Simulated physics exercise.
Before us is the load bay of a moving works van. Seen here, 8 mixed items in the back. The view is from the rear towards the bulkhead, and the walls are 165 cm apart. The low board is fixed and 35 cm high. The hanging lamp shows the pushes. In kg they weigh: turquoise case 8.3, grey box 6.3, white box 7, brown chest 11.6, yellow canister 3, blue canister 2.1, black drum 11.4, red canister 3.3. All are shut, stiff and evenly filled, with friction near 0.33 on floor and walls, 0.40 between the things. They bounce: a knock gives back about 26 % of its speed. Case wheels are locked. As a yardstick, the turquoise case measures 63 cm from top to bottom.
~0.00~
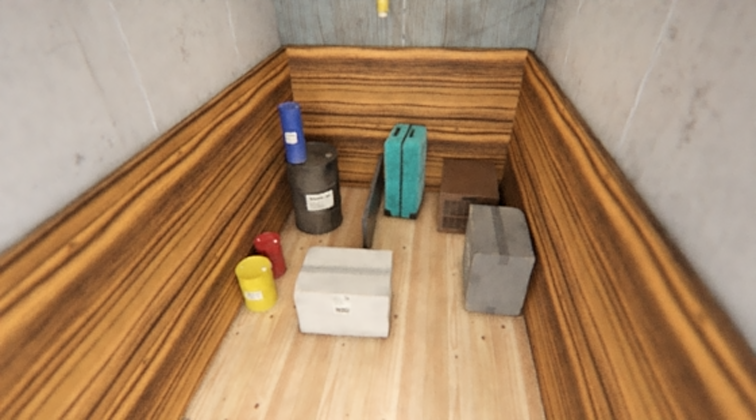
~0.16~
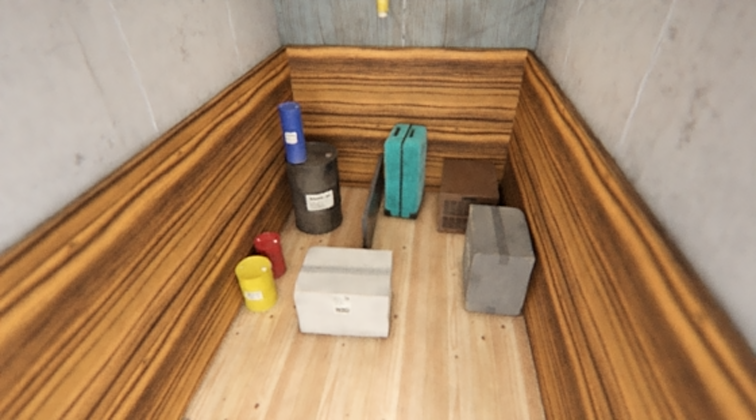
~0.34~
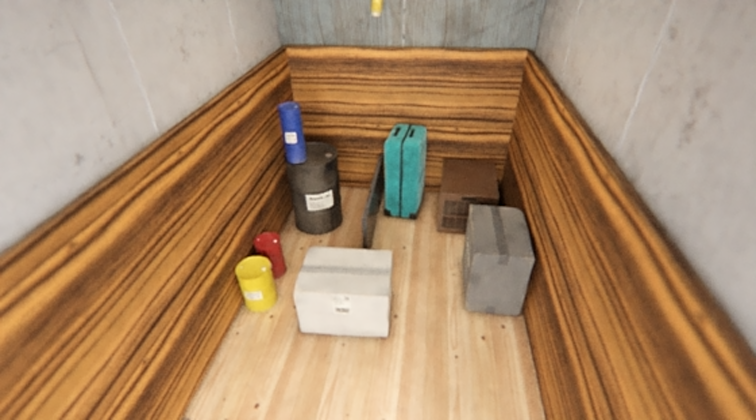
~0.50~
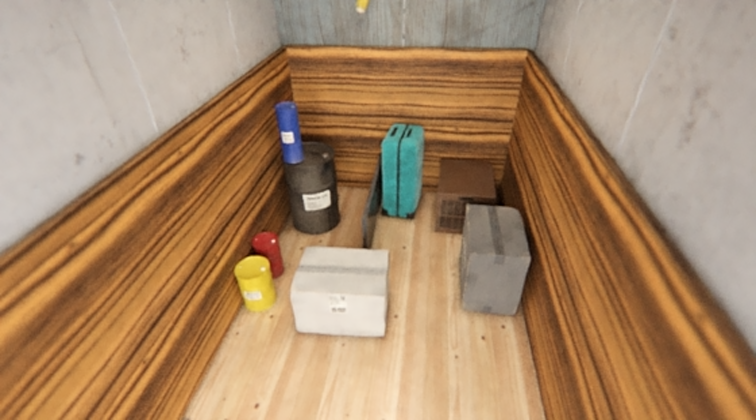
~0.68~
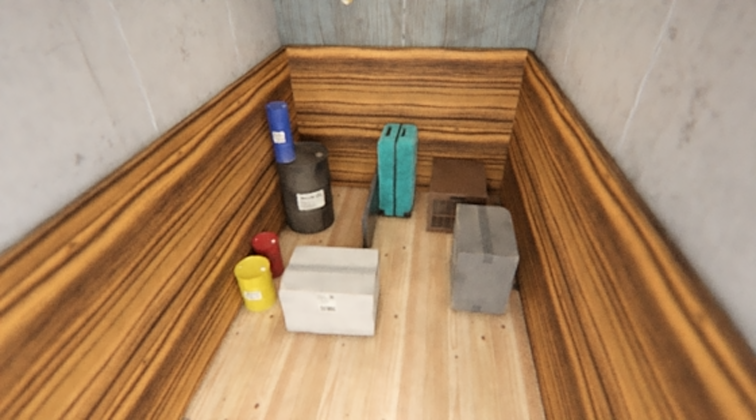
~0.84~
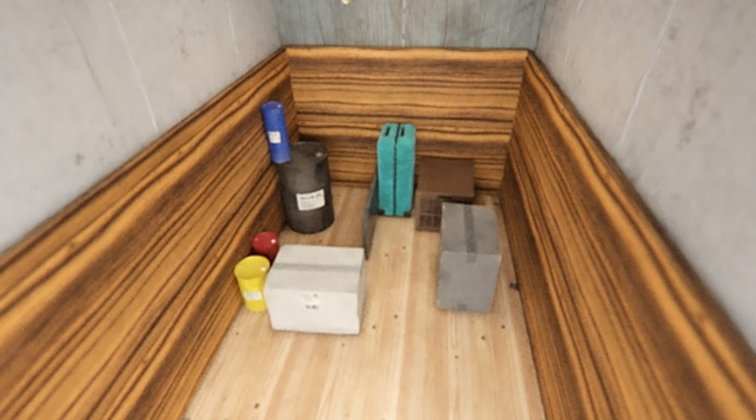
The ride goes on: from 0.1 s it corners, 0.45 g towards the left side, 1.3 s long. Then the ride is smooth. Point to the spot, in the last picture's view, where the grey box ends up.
Resting place of the grey box: (389, 251).
After 0.94 s, force 0.45 g left; grey box moved 23 cm near (454, 256); brown chest moved 21 cm; white box moved 21 cm.
After 1.04 s, force 0.45 g left; grey box moved 31 cm near (441, 255); brown chest moved 21 cm; white box moved 21 cm.
After 1.24 s, force 0.29 g left; grey box moved 50 cm near (409, 252); brown chest moved 21 cm; white box moved 21 cm.
After 1.34 s, force 0.11 g left; grey box moved 60 cm near (393, 251); brown chest moved 21 cm; white box moved 21 cm.
In the end (2.0 s), not toppled but over 15 cm from the start, grey box, white box and brown chest; the other 5 under 15 cm from the start. At the end, from the last picture's camera, grey box near (389, 251).
